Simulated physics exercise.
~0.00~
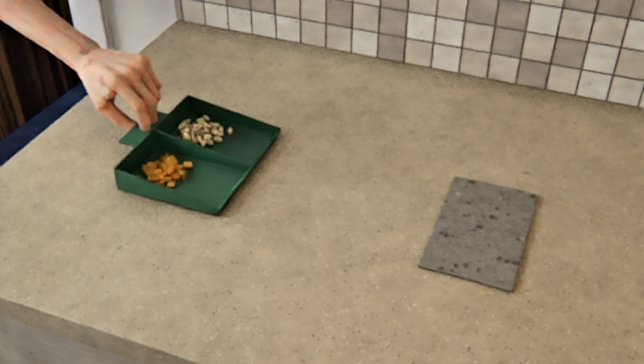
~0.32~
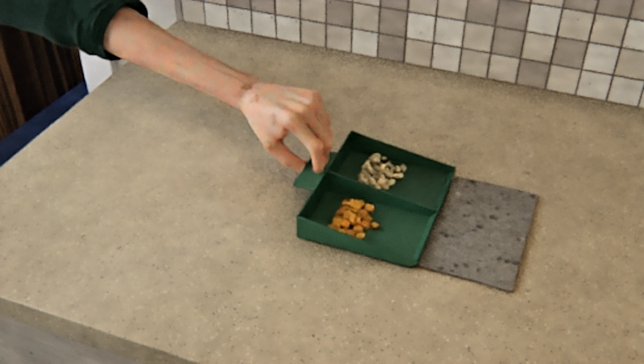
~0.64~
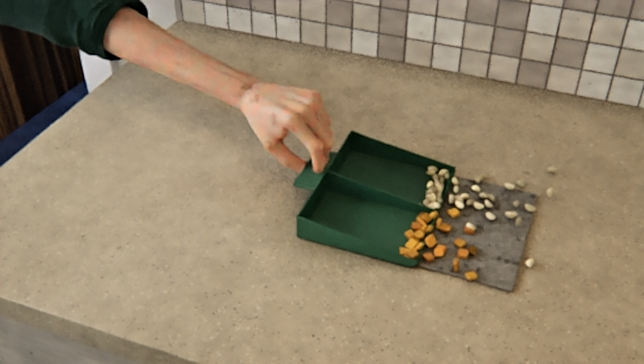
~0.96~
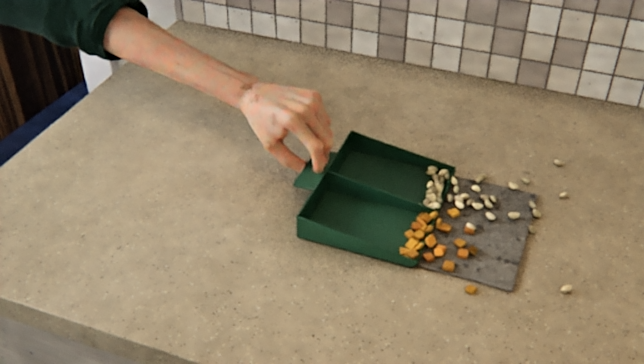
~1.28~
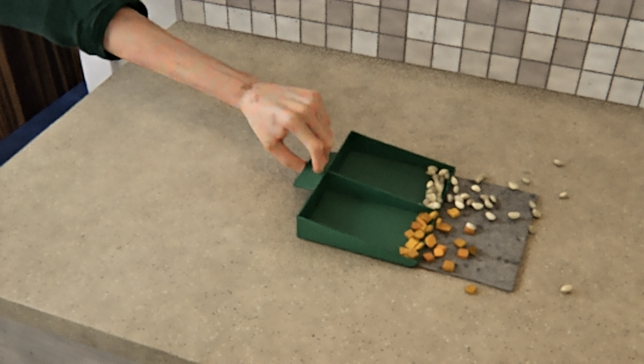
A speckled beige countertop with a tiled wall behind it is seen from above at an angle. At the left, a hand holds a green divided tray by its tab, with orange cubes in the near section and pale, bean-like pieces in the far one, while a flat grey slab lies to the right. The hand pushes the tray rightward until it stops against the slab. Both batches slide forward and spill over the front rim, a few pale pieces scattering past the slab. Everything settles with some of each batch still at the tray's front and the hand still on the tab.
